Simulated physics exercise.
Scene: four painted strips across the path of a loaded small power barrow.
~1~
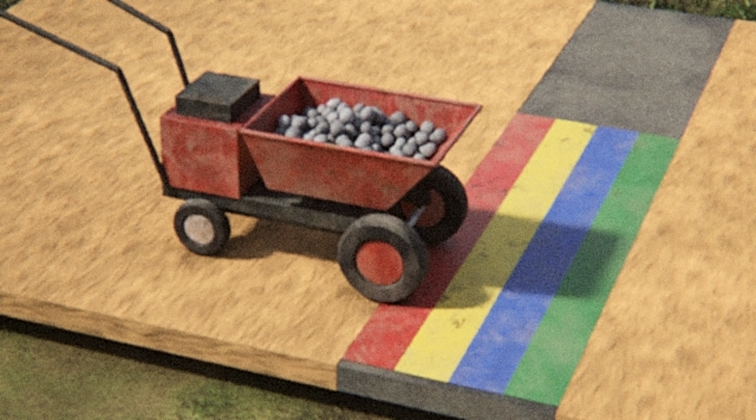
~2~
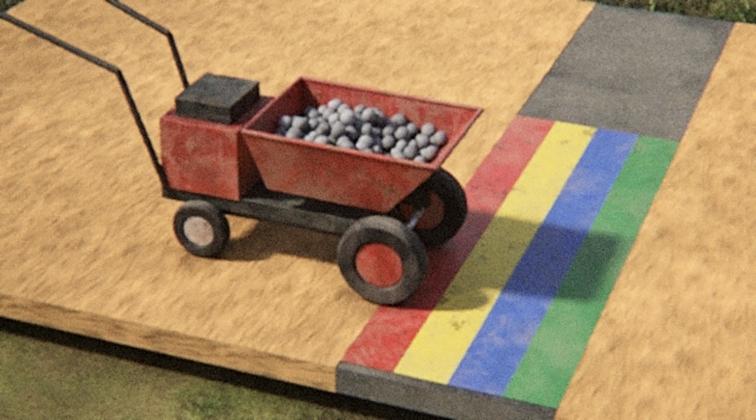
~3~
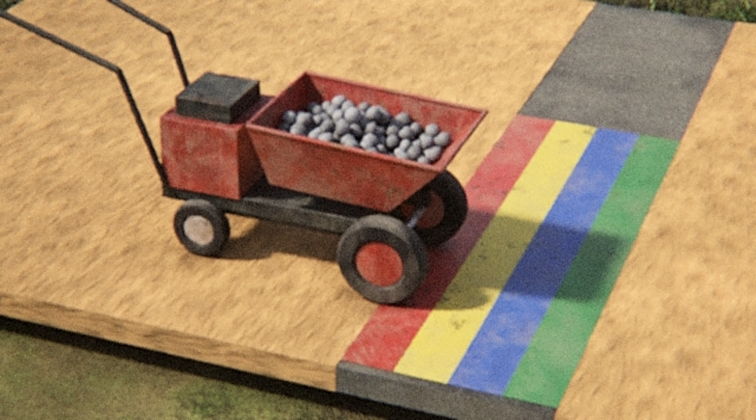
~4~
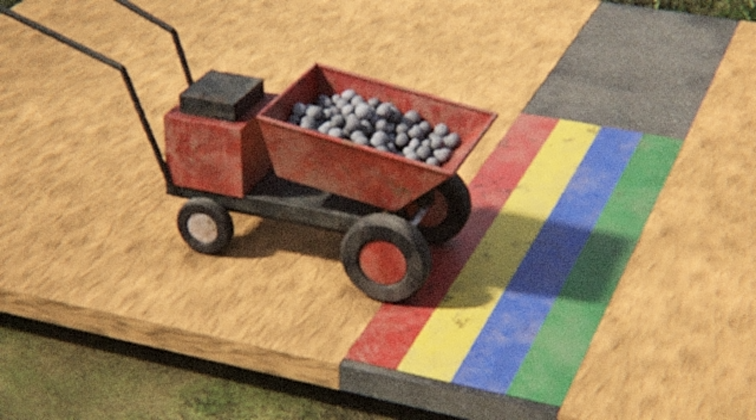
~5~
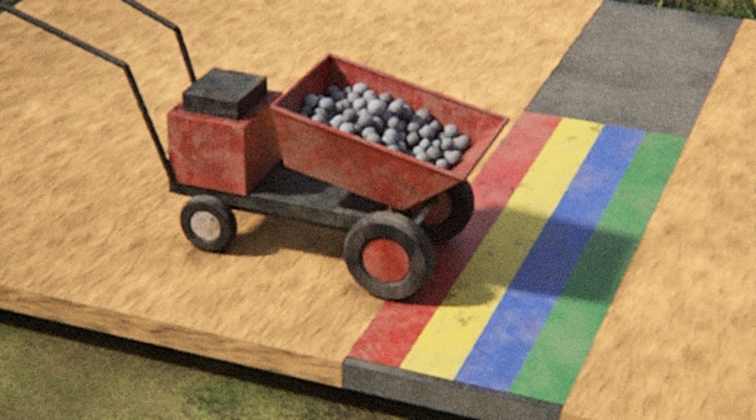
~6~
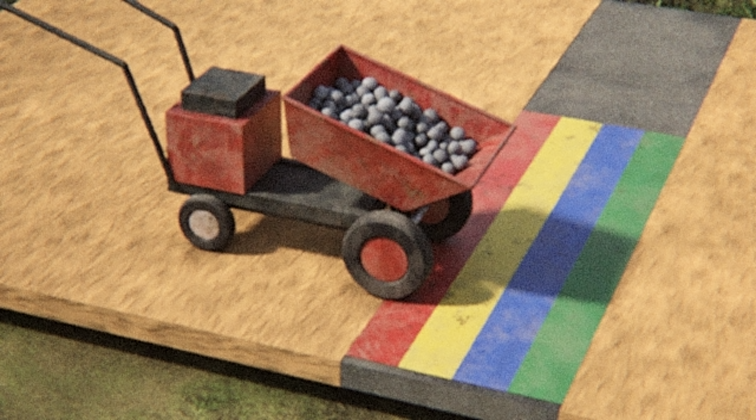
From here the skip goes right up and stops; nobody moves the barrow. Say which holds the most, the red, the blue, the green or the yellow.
I would say the green one.
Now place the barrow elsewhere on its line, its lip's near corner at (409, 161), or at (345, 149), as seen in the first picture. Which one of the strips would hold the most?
Going by the pictures, the first try gives that blue strip and the second gives that yellow strip.
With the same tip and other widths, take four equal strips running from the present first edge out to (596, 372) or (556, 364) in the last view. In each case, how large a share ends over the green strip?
Roughly 30 per cent, and 30 per cent.
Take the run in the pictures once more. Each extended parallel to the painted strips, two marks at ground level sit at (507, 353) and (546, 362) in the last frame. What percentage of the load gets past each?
Roughly 70 and 40 %.
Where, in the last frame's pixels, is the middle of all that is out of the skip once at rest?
Once it all stops, the middle lies near (574, 291).
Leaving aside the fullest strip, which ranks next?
Second: The blue strip.
Soon, skip tipped steeply; all in the skip.
A while on, skip tipped steeply; most in the skip; a small part over the blue strip; a small part over the green strip; a stray few falling.
Towards the end, skip tipped right over; about a quarter in the skip; about a quarter over the blue strip; about a third over the green strip; a small part off the paint.
Finally, skip tipped right over; about a quarter in the skip; none over the red strip; a stray few over the yellow strip; about a quarter over the blue strip; about a third over the green strip; about a quarter off the paint.
